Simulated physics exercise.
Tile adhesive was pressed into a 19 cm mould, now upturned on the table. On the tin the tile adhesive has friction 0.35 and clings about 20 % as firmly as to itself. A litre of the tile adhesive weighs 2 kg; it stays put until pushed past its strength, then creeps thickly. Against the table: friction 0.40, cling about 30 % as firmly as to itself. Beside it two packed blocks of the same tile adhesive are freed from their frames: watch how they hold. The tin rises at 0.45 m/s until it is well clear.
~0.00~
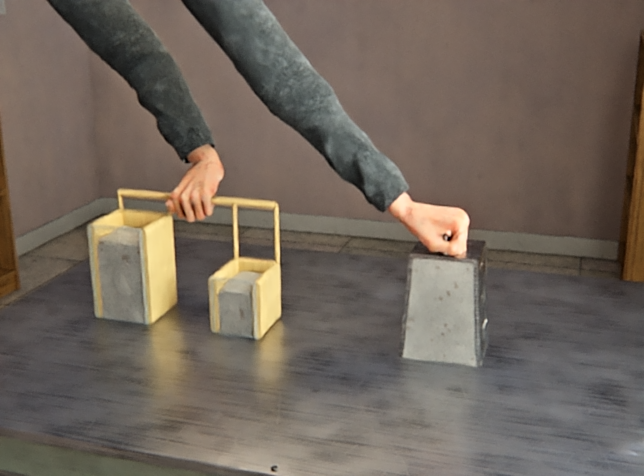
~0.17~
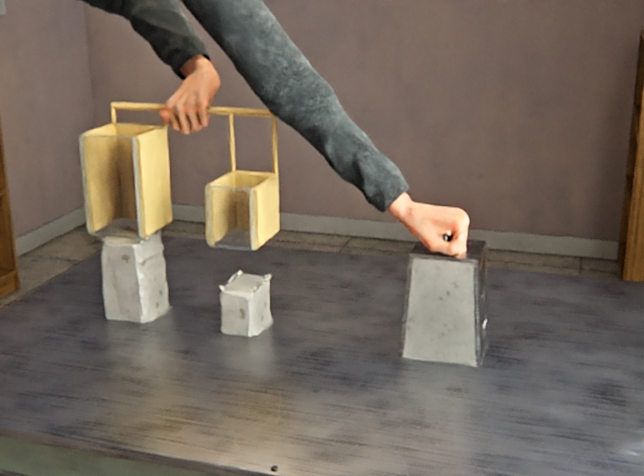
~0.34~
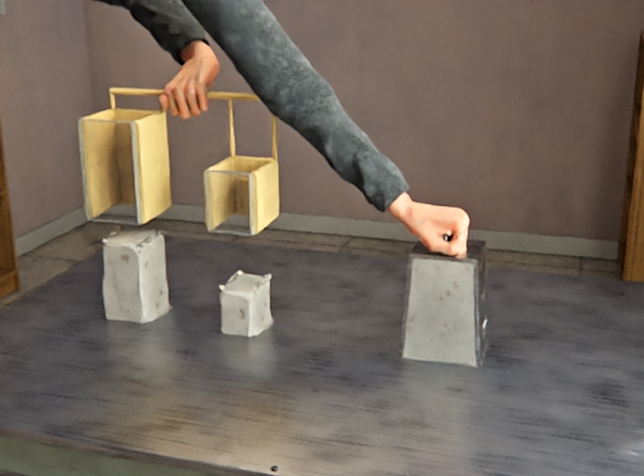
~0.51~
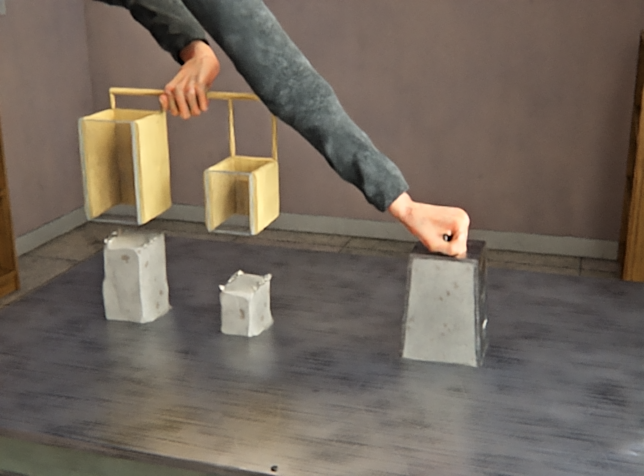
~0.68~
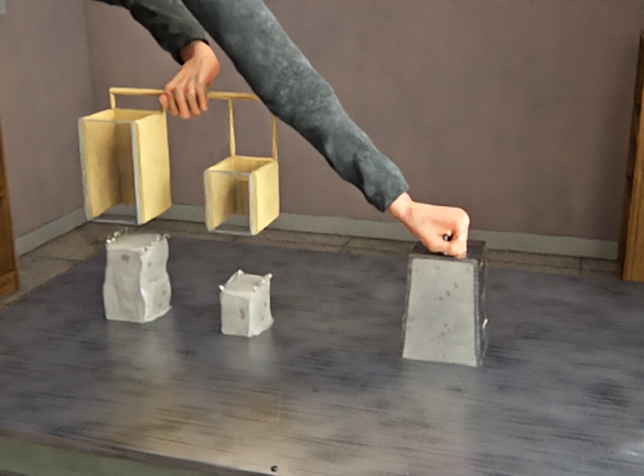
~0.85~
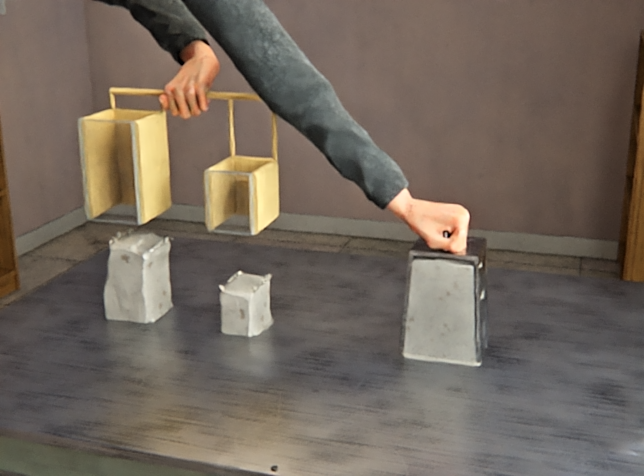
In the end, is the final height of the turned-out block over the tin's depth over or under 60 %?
The final height of the turned-out block over the tin's depth is over 60 %.
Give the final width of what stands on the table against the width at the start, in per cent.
About 110 %.
After 1.08 s, the tin is up by 10 cm.
After 1.35 s, the tin is up by 22 cm; what stands on the table is 93 % of the tin's depth.
After 1.62 s, the tin is up by 31 cm; what stands on the table is 92 % of the tin's depth.
After 1.89 s, the tin is up by 31 cm; what stands on the table is 92 % of the tin's depth.
After 1.99 s, at the end, the tin is up by 31 cm; what stands on the table is 92 % of the tin's depth.
